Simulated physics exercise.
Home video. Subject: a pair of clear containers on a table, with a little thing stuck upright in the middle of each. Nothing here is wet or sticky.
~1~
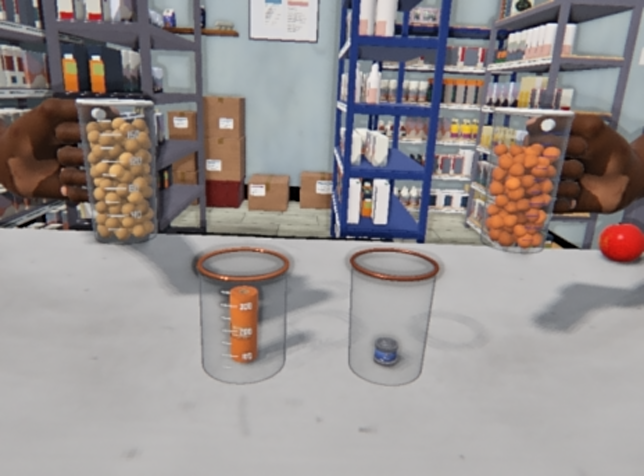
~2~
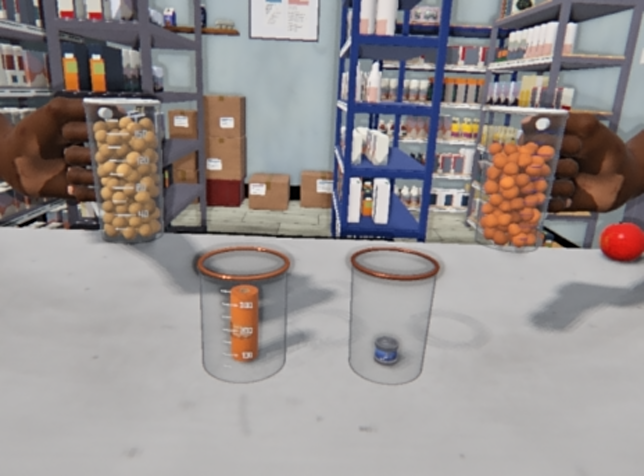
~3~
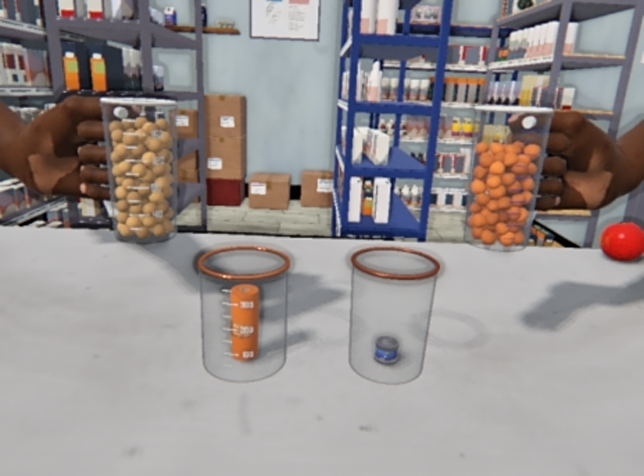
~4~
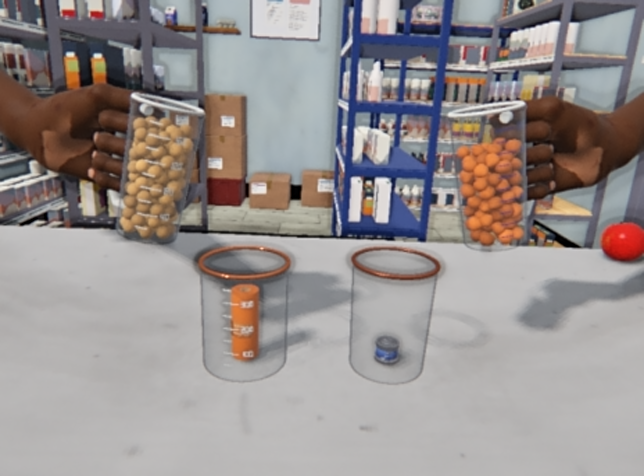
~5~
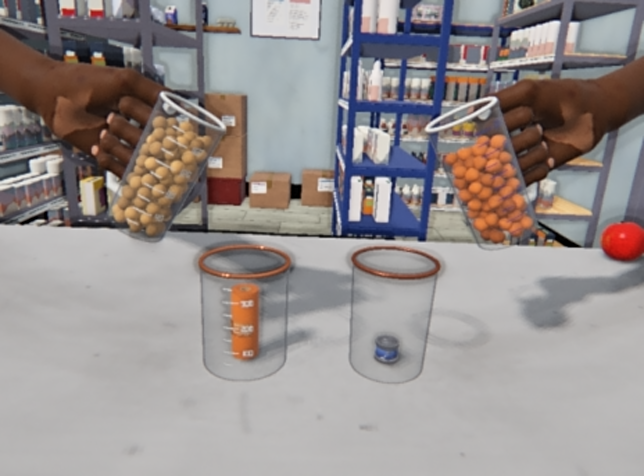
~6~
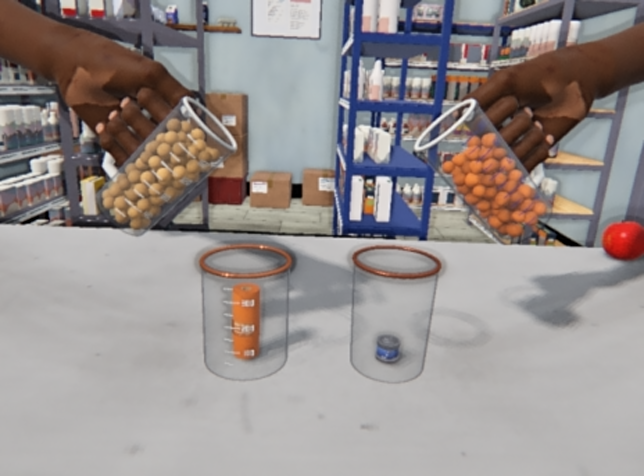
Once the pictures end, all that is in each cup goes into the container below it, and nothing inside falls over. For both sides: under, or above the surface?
Left: Showing, right: Submerged.
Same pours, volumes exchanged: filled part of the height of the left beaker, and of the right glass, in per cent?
Expect some 50 for the left and some 50 for the right.
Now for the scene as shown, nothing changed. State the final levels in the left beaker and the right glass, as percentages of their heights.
The left one ends near 50, the right one near 50.
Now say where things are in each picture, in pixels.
The first frame shows small roll in the left beaker at (244, 324), reaching well over half way up; left cup at (122, 172), nearly full of round wooden beads; small tin in the right glass at (386, 352), a quarter of its height or less; right cup at (522, 180), three quarters full of coated peanuts.
The second frame shows left cup at (129, 171), upright; right cup at (516, 179), upright.
The third frame shows left cup at (143, 171), upright; right cup at (503, 178), upright.
The fourth frame shows left cup at (158, 171), tipped 13°; right cup at (490, 178), tipped 13°.
The fifth frame shows left cup at (164, 171), tipped 29°; right cup at (484, 177), tipped 29°.
The sixth frame shows small roll in the left beaker at (246, 321); left cup at (165, 170), tipped 45°; small tin in the right glass at (388, 349); right cup at (485, 176), tipped 45°.
Then, 0.31 s past the last view, left beaker empty, all of its cupful still in the cup; right glass empty, all of its cupful still in the cup.
Then, 0.64 s past the last view, left beaker nearly empty, most of its cupful still in the cup; right glass empty, all of its cupful still in the cup.
Then, 1.03 s past the last view, left beaker a third full, none of its cupful still in the cup; right glass half full, none of its cupful still in the cup.
Finally, left beaker half full (surface near (246, 307)), nothing beside it; right glass half full (surface near (392, 310)), nothing beside it; the left thing is still showing; the right thing is covered.
